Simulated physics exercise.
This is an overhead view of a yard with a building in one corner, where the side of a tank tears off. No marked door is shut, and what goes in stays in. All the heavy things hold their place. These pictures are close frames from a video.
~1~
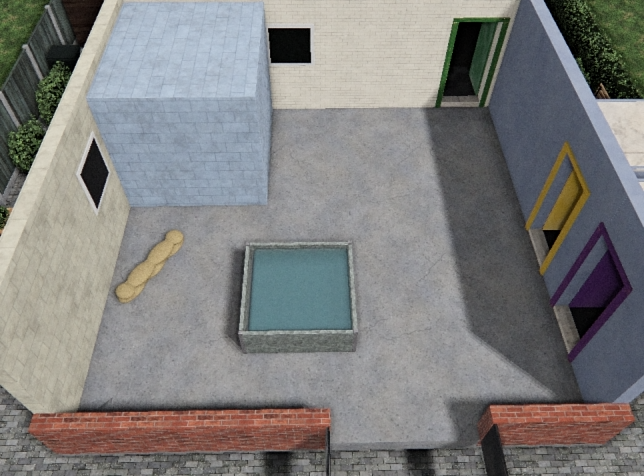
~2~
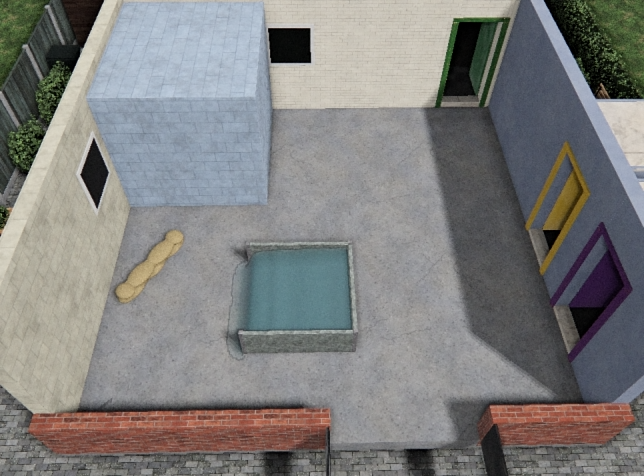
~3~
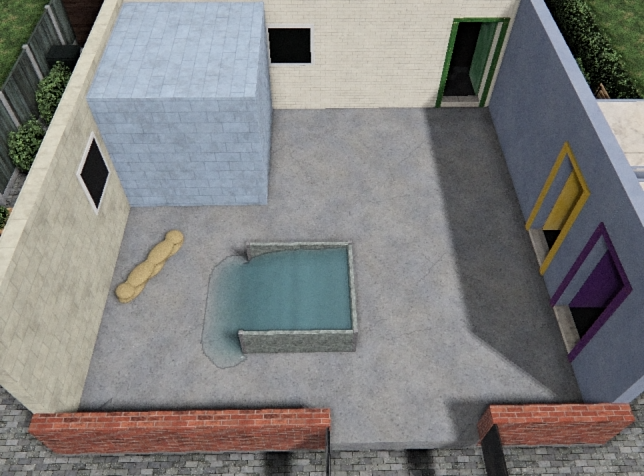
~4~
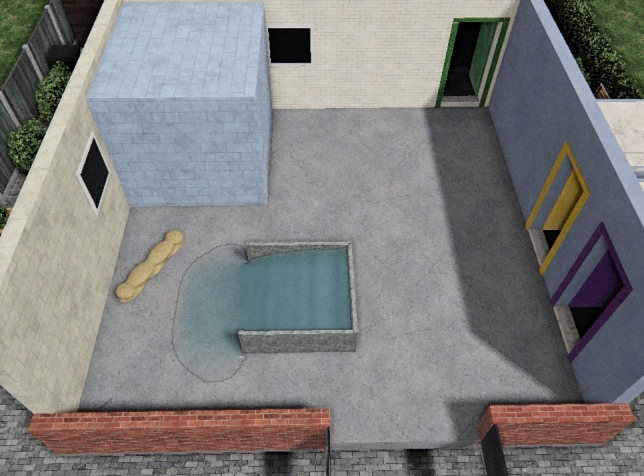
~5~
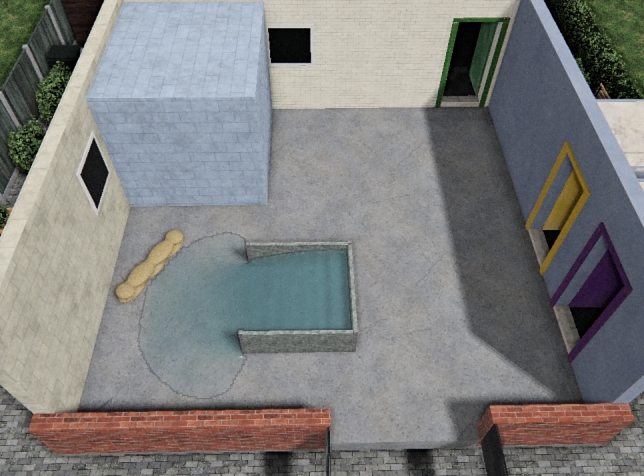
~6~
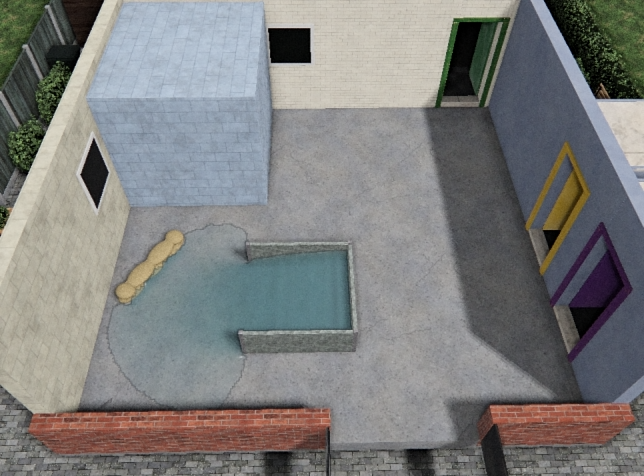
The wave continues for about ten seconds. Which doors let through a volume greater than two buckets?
My prediction: The purple door never exceeds two buckets; the yellow door never exceeds two buckets; the green door never exceeds two buckets.
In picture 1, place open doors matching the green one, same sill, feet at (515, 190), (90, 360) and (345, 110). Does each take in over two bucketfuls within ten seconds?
In sequence: Falls short, exceeds it, falls short.
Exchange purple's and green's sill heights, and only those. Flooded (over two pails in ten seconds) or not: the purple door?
Looks like the purple door gets less than that.
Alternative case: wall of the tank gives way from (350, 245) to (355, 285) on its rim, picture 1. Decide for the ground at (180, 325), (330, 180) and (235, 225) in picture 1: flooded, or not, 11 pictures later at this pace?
Taking the three spots as listed, they end up spared, spared and spared.
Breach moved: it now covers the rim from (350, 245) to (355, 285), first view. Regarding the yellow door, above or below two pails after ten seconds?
In that case the yellow door exceeds the limit.
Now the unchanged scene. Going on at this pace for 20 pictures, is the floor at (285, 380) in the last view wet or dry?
At that place: Awash.
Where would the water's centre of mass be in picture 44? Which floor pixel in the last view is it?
My pick is pixel (253, 316).
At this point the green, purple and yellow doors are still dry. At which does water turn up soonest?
I'd say the purple one.
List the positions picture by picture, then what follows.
The water tank at (299, 288) is whole and still, in the first frame.
Water pours out at (249, 301) and has run to (238, 354), in the second frame.
Water pours out at (249, 301) and has run to (219, 361), in the third frame.
The front is at (192, 365), out from the gap at (249, 302), in the fourth frame.
The front is at (146, 349), out from the gap at (249, 302), in the fifth frame.
Water pours out at (249, 302) and has run to (113, 333), in the sixth frame.
A moment on, water covers 20 % of the floor; the purple door not reached, the yellow door not reached, the green door not reached.
Next, water covers 20 % of the floor; the purple door not reached, the yellow door not reached, the green door not reached.
Then, water covers 30 % of the floor; the purple door not reached, the yellow door not reached, the green door not reached.
Later, water covers 55 % of the floor; the purple door wet at the sill, nothing in, the yellow door not reached, the green door not reached.
In the end, water covers 75 % of the floor; the purple door wet at the sill, nothing in, the yellow door wet at the sill, nothing in, the green door not reached.
